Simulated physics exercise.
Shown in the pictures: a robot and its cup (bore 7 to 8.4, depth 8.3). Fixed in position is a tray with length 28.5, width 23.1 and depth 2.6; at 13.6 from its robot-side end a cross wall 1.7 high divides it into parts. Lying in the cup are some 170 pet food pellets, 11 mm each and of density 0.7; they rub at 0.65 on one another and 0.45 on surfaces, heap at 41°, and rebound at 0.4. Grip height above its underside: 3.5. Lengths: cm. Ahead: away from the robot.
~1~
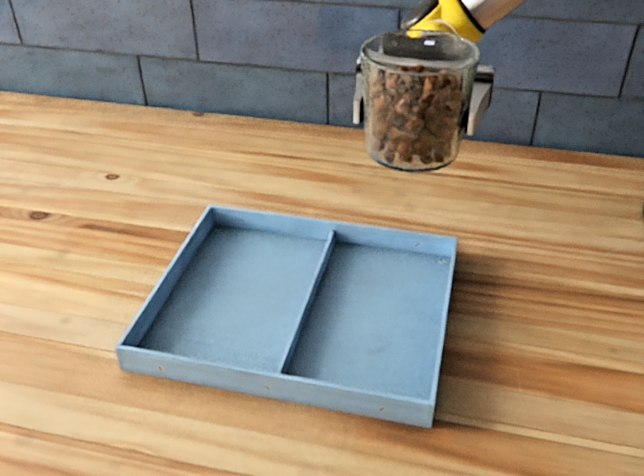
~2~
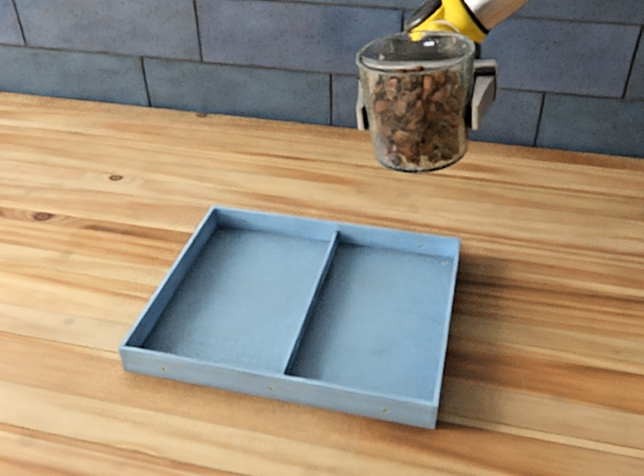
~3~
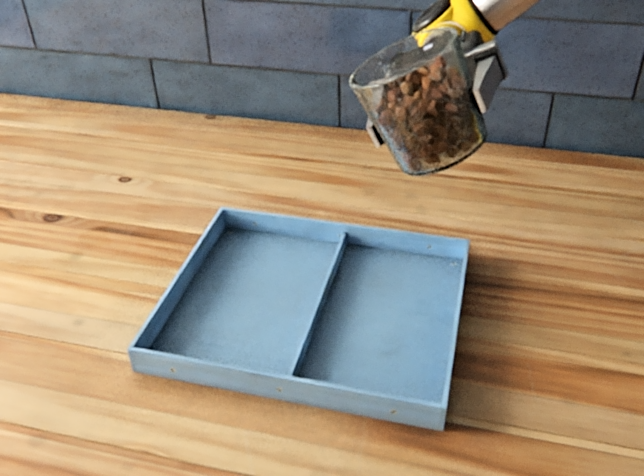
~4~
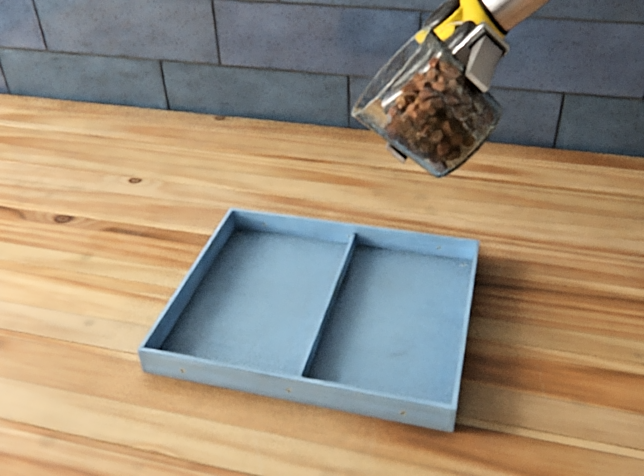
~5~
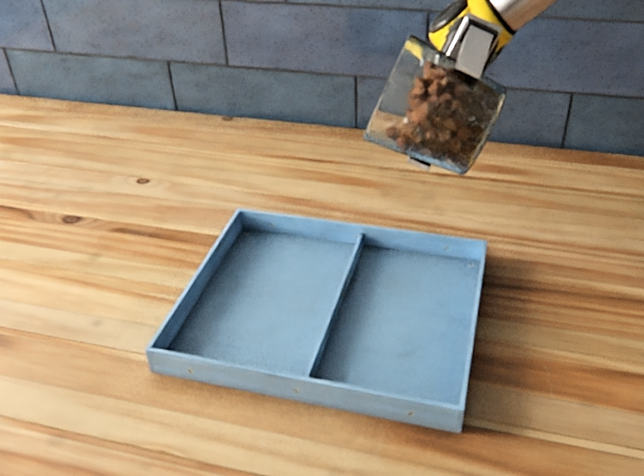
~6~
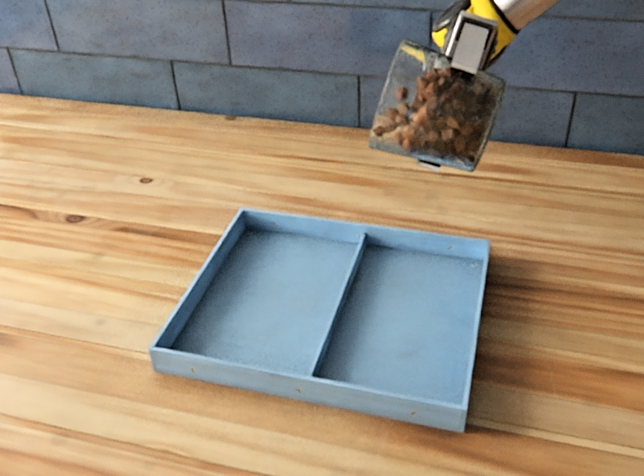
The video shows a robot gripper holding a clear cup of brown pellets above an empty blue two-compartment tray on a wooden surface, progressively tilting the cup while the tray shifts slightly rightward in view.
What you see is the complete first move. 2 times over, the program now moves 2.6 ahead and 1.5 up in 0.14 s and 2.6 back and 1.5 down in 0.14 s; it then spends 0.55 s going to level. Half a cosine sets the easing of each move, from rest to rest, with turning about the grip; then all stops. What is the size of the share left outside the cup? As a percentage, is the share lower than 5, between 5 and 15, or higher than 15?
The share is higher than 15 per cent.
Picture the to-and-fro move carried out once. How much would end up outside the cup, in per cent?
Near 15 per cent.
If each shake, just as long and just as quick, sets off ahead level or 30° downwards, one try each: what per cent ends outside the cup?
Try one gives about 20 in a hundred, try two about 10 in a hundred.
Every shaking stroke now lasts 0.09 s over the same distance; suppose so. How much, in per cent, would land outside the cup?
That gives about 70 percent.
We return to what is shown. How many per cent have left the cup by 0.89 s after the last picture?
30 %.
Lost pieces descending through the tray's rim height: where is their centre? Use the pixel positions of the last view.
They come down centred close to (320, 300).
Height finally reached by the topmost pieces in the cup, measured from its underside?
Roughly 7.5 cm.
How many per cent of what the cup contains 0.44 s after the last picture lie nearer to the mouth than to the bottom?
Something like 55 percent sits in that half.
Then, 0.44 s after the last picture, tilted 76° forward, highest piece 26 above the table; 150 in the cup, 16 in the far-side part, 4 in the robot-side part, 4 in flight or on a rim.
Then, 0.89 s after the last picture, tilted 27° forward, highest piece 27 above the table; 122 in the cup, 37 in the far-side part, 15 in the robot-side part.
Then, 1.31 s after the last picture, level, highest piece 27 above the table; 122 in the cup, 37 in the far-side part, 15 in the robot-side part.
Then, 2.36 s after the last picture, level, highest piece 27 above the table; 122 in the cup, 37 in the far-side part, 15 in the robot-side part.
Final count, 122 in the cup, 37 in the far-side part, 15 in the robot-side part. That is 30 % outside the cup.
